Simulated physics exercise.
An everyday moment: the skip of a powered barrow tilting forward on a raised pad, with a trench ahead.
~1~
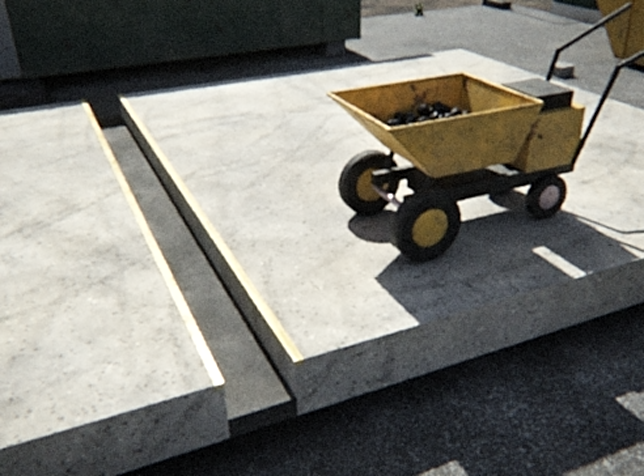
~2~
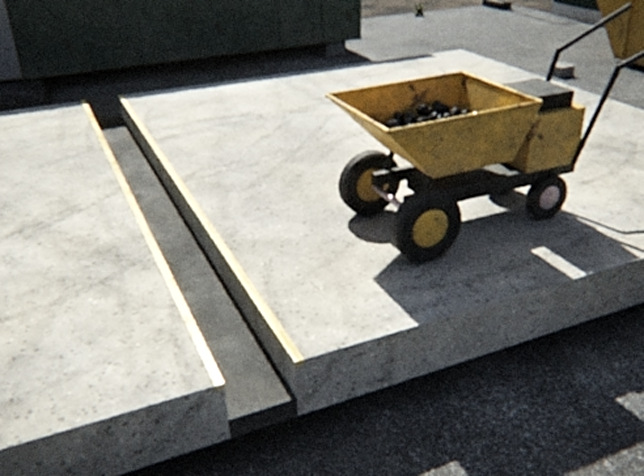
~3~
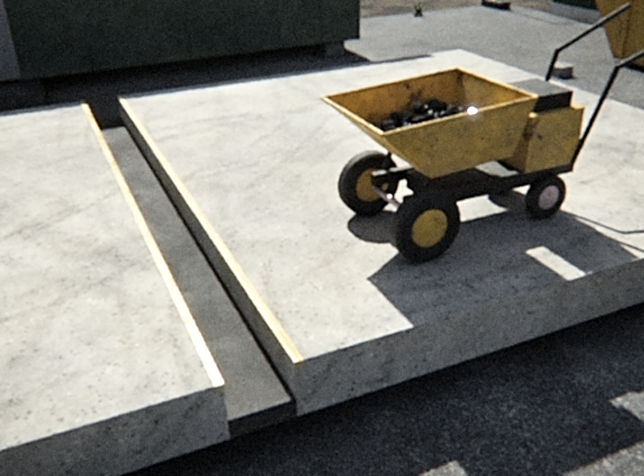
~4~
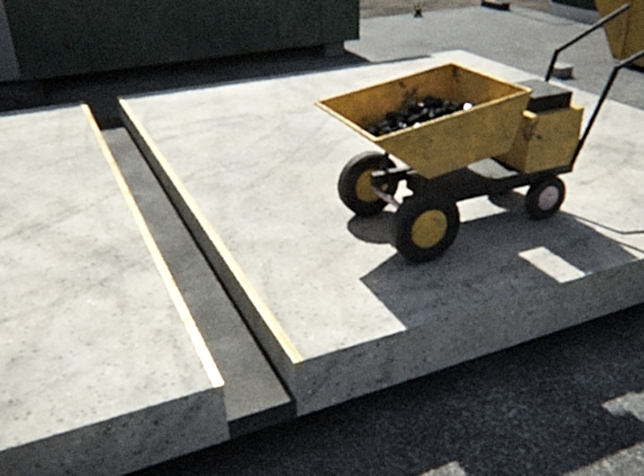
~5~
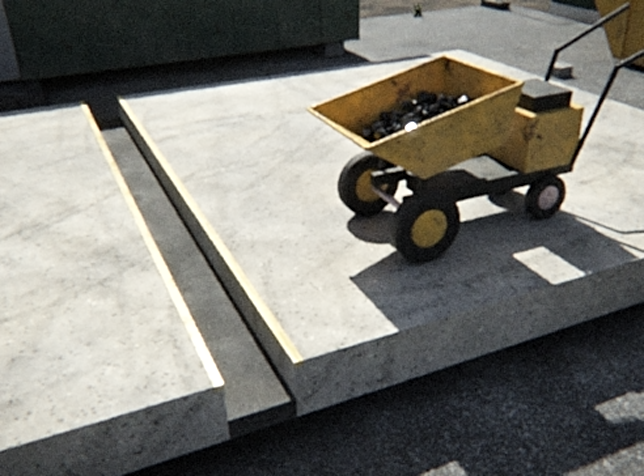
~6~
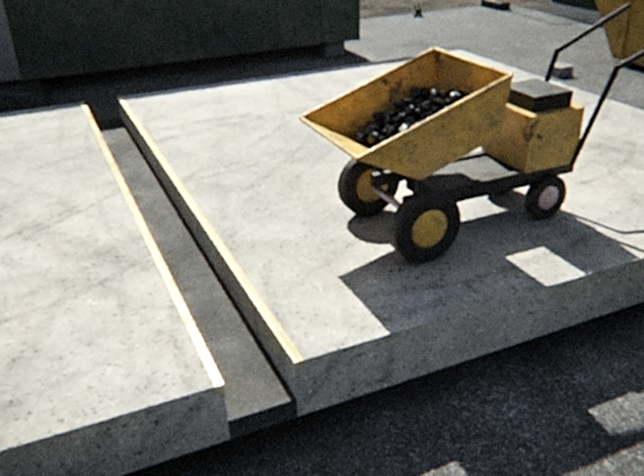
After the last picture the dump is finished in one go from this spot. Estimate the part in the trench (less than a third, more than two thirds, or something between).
In the trench: Under a third.
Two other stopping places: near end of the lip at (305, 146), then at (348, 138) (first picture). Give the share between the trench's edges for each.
About 90 and 60 per cent.
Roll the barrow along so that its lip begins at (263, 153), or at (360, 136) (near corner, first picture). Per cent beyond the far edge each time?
Roughly 50 per cent, and 0 per cent.
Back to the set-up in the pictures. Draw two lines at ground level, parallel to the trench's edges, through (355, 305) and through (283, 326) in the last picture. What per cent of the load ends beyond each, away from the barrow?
About 60 and 20 per cent.
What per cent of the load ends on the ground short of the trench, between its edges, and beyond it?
Short: 40 %, between: 15 %, beyond: 0 %.
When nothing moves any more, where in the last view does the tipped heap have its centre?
Roughly at (255, 262).
Just after the last frame, skip tipped steeply; every one in the skip.
A moment on, skip tipped right over; roughly two thirds in the skip; roughly a quarter short of the trench; just a few in or heaped over the trench.
Further on, skip tipped right over; roughly half in the skip; roughly a third short of the trench; about a tenth in or heaped over the trench.
When it is over, skip tipped right over; roughly half in the skip; roughly a third short of the trench; about a tenth in or heaped over the trench; not one beyond it.
